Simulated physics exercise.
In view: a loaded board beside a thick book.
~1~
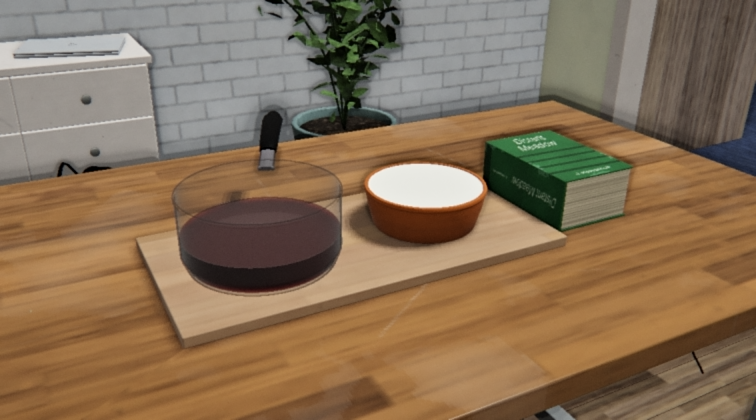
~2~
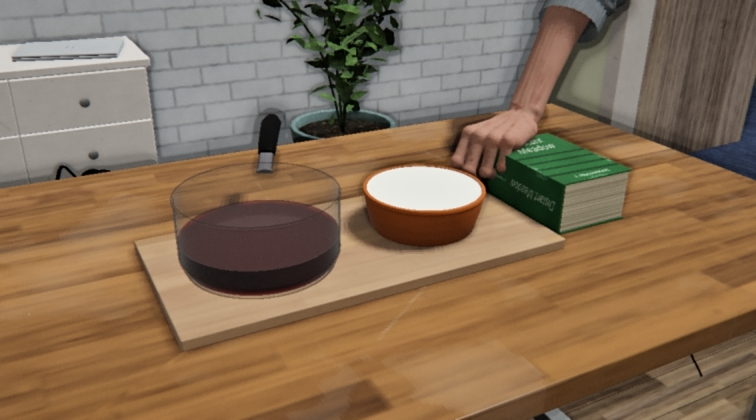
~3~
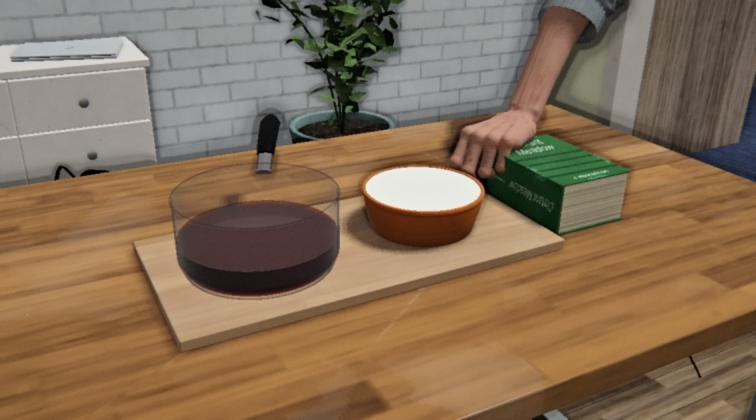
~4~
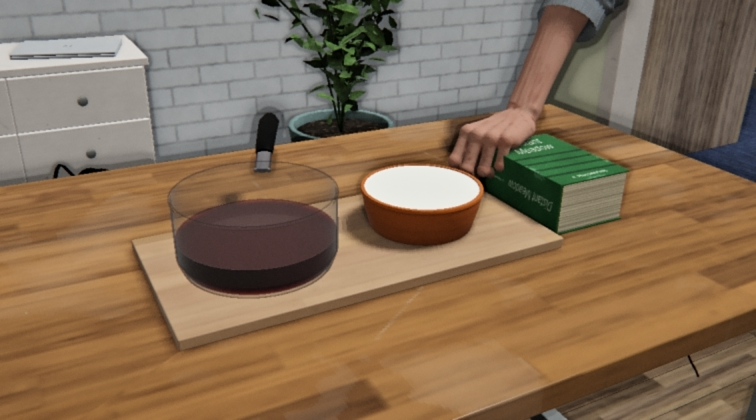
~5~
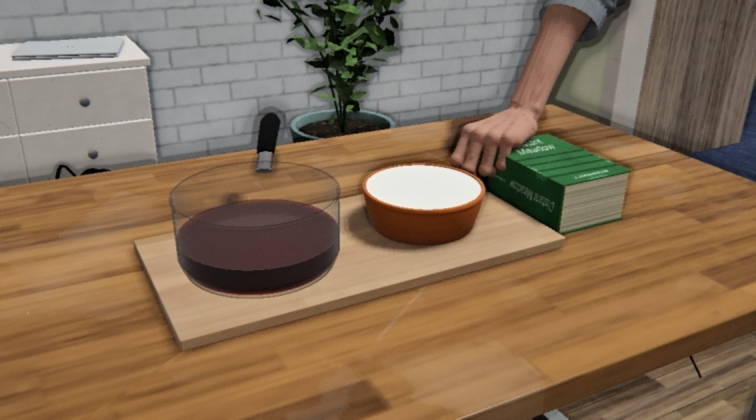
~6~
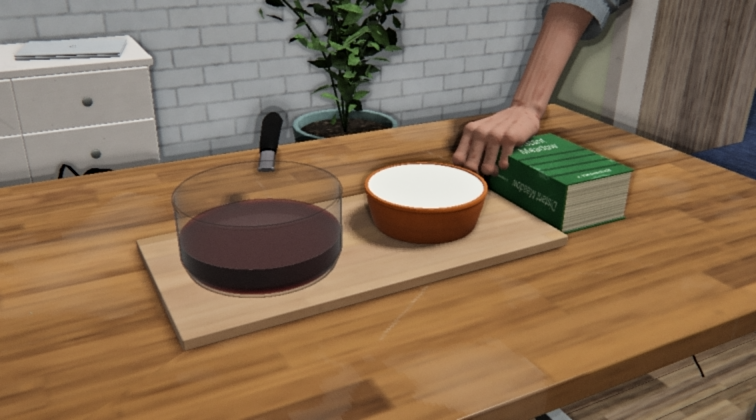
In a room with a white brick wall, a leafy potted plant and white drawers behind, a wooden table is seen from slightly above. A pale board holds a clear, black-handled saucepan of dark red liquid at left and an orange-brown dish of white contents at right, beside a thick green book. A hand reaches in to the board's far right end, which barely moves, while the view shifts very slightly.
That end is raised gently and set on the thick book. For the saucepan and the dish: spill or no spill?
The saucepan keeps it all in; the dish spills.
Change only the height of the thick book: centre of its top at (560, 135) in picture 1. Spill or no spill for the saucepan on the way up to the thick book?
Verdict: Is safe.
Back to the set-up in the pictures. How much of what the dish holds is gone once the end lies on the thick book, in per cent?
Roughly 24 per cent.
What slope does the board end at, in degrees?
Roughly 10°.
Soon after, the board slopes by about 5°; saucepan, nothing has left it; dish, some has gone over its rim.
Later, the board slopes by about 11°; saucepan, nothing has left it; dish, some has gone over its rim.
In the end, the board slopes by about 10°, resting on the thick book; saucepan, nothing has left it; dish, some has gone over its rim.
